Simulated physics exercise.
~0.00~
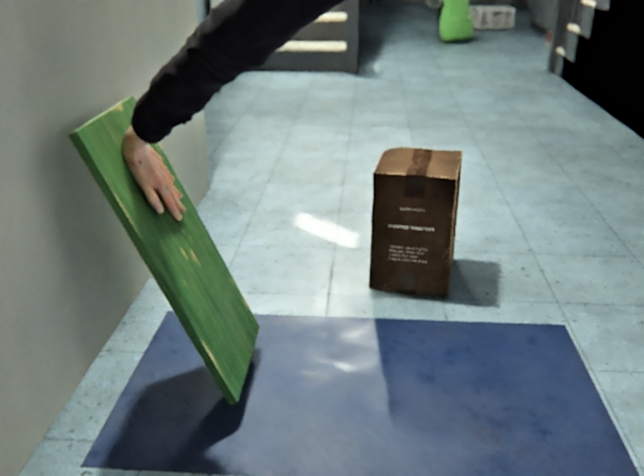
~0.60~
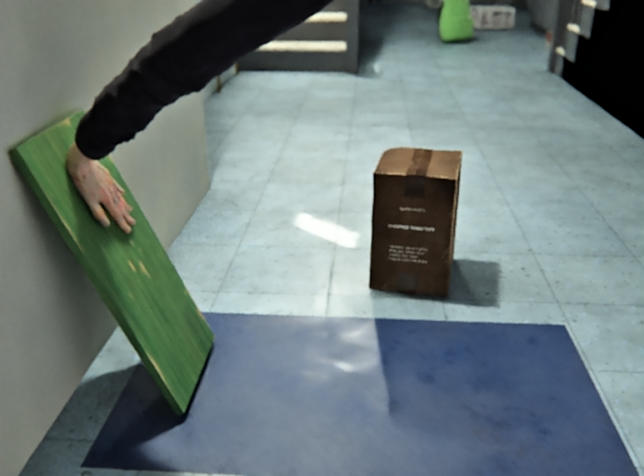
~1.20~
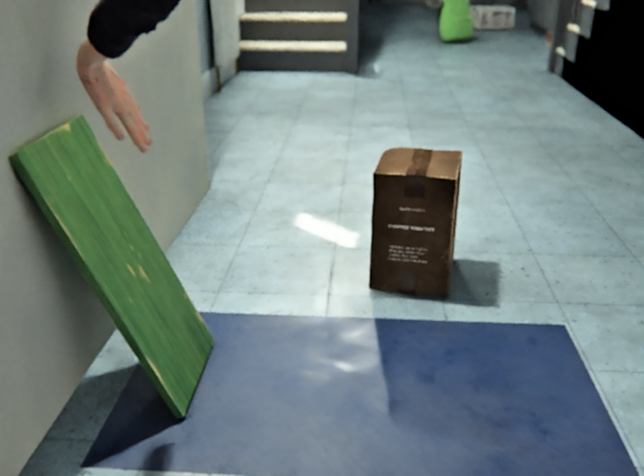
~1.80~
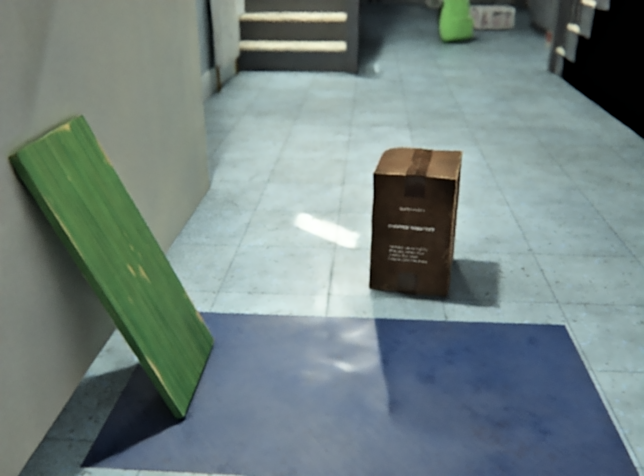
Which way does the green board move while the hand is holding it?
The green board moves to the left, toward the grey wall.
In a corner of a pale tiled floor beside a grey wall, seen from a fixed view slightly above, a blue mat lies in the foreground. A hand in a dark sleeve holds a green board at a slant on the left, while a brown box stands on the tiles right of centre. The hand moves the board left, until its upper end is at the wall and its lower end rests on the mat. The fingers then let go and the arm draws back upward out of view. The board stays leaning, and the box never moves.
